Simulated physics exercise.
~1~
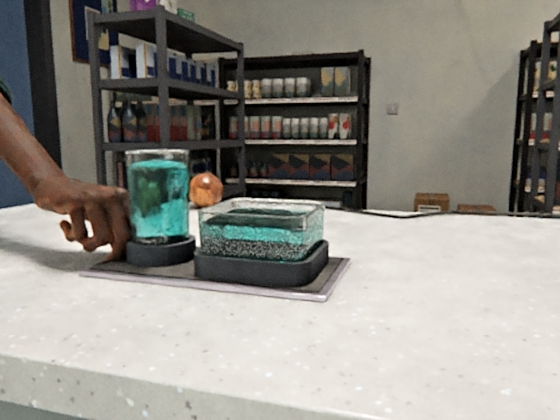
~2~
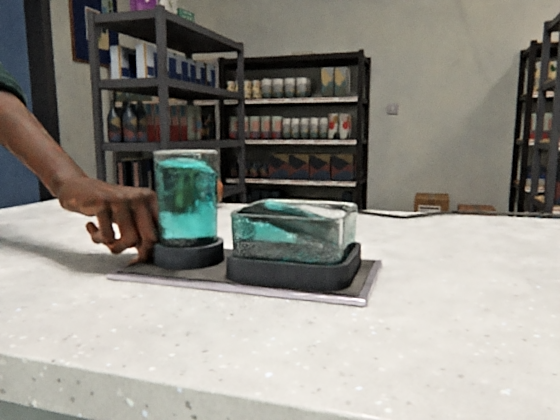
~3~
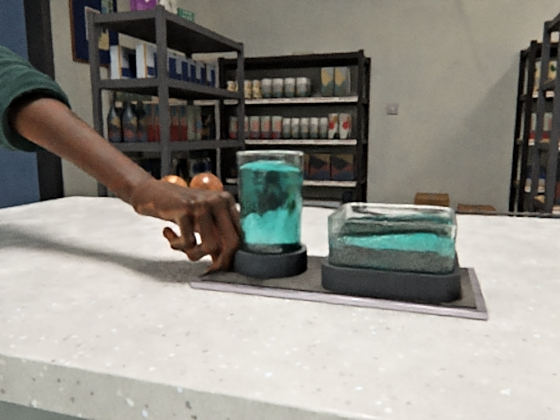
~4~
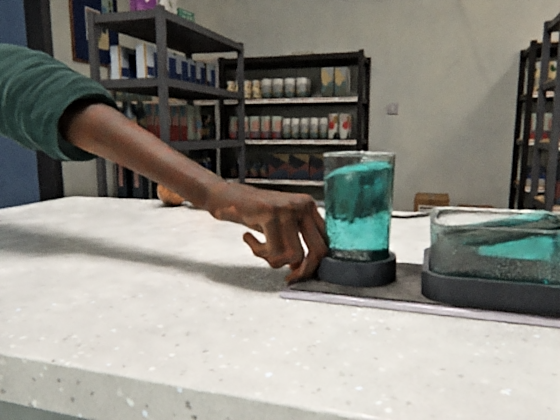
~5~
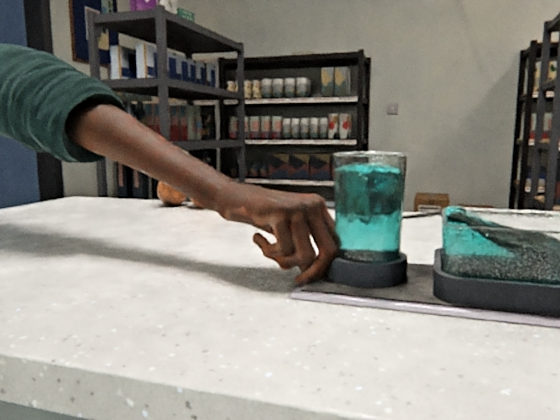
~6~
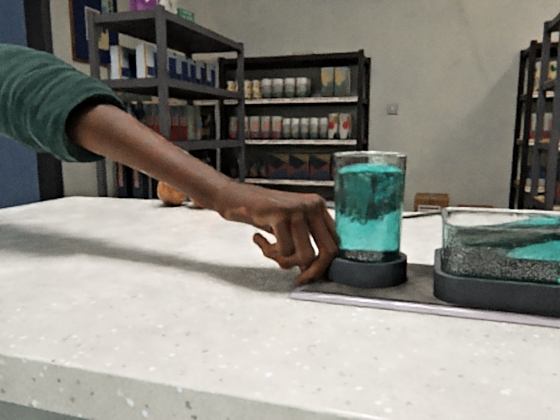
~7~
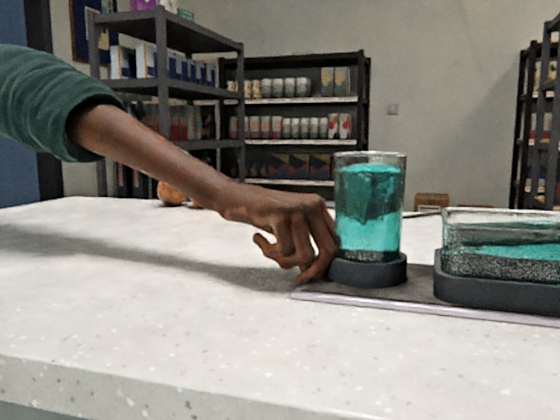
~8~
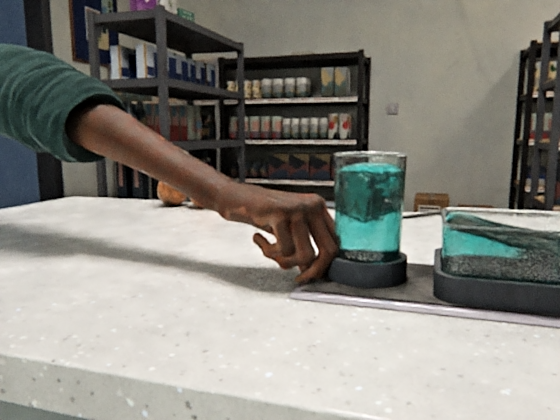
A hand slid a dark tray holding a tall glass and an oblong tub of teal water to the right across a pale counter, then stopped, and the water kept rocking in the tub while the tray stayed still beside the resting fingers.
